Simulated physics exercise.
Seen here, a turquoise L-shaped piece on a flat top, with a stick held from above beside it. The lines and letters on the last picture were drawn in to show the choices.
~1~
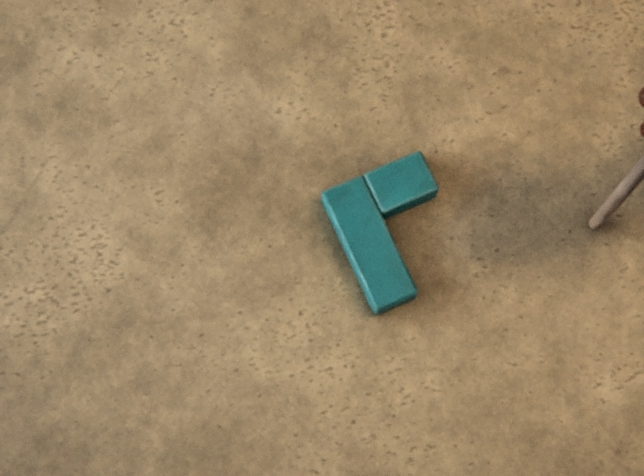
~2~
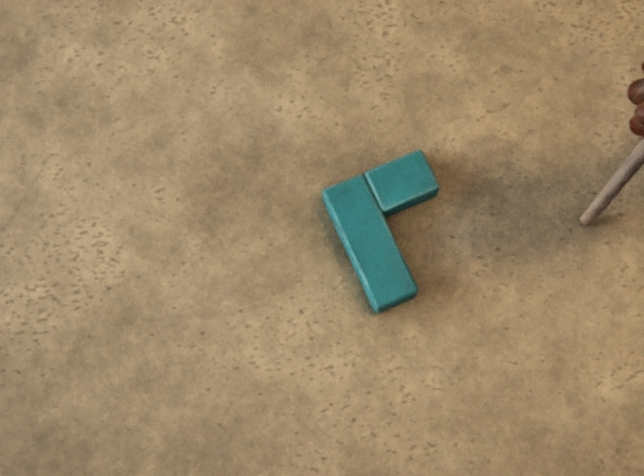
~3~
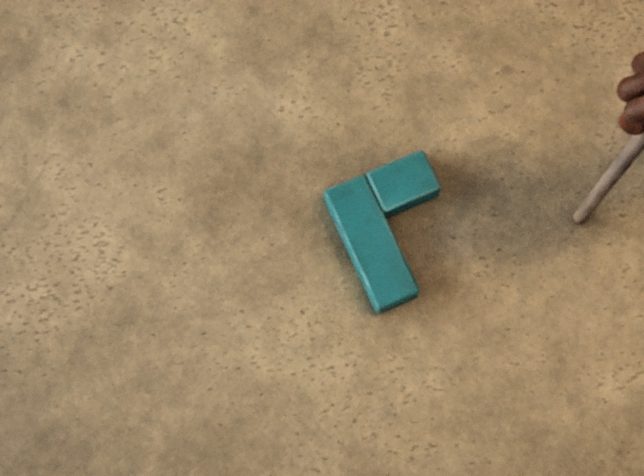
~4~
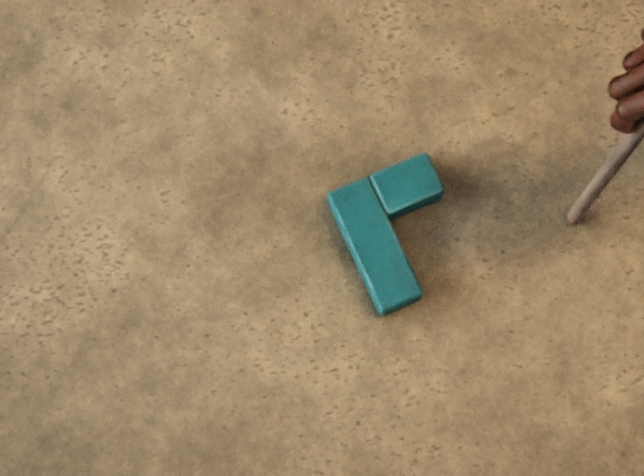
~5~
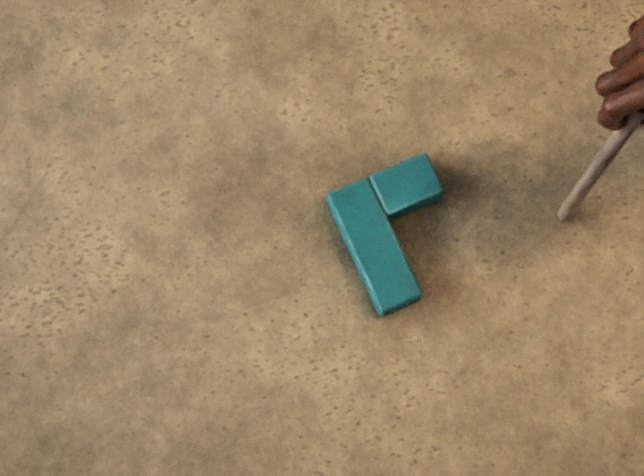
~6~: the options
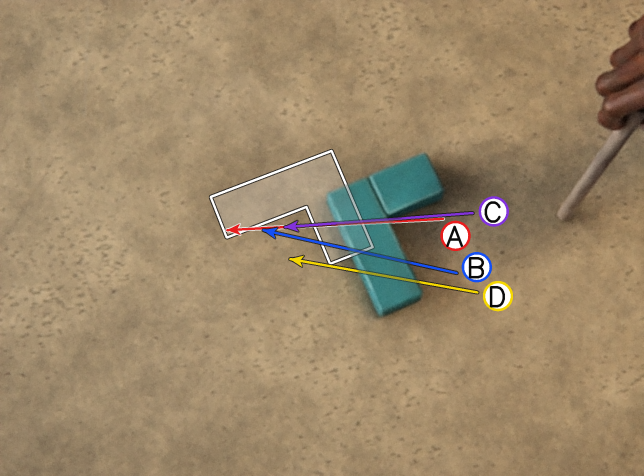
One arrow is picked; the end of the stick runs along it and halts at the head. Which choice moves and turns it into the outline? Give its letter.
Take B.
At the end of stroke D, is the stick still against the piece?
Yes.
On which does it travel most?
That is A.
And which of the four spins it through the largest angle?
Stroke B.
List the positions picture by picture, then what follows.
In the first picture, turquoise L-shaped piece (369, 241).
In the second picture, turquoise L-shaped piece (370, 239).
In the third picture, turquoise L-shaped piece (371, 240).
In the fourth picture, turquoise L-shaped piece (375, 242).
In the fifth picture, turquoise L-shaped piece (374, 243).
On the marked copy, A from (443, 219) to (227, 230); B from (457, 273) to (264, 230); C from (473, 213) to (285, 227); D from (477, 292) to (290, 259).
Taking B. A third of the way, foot of the stick (387, 258), piece (355, 240).
Two thirds of the way, foot of the stick (318, 242), piece (298, 211).
When it is over, foot of the stick (264, 231), piece (277, 186); it fills the outline.
As for the rest, A leaves the piece out of the outline, at (235, 253); C leaves the piece out of the outline, at (284, 252); D leaves the piece out of the outline, at (303, 206).
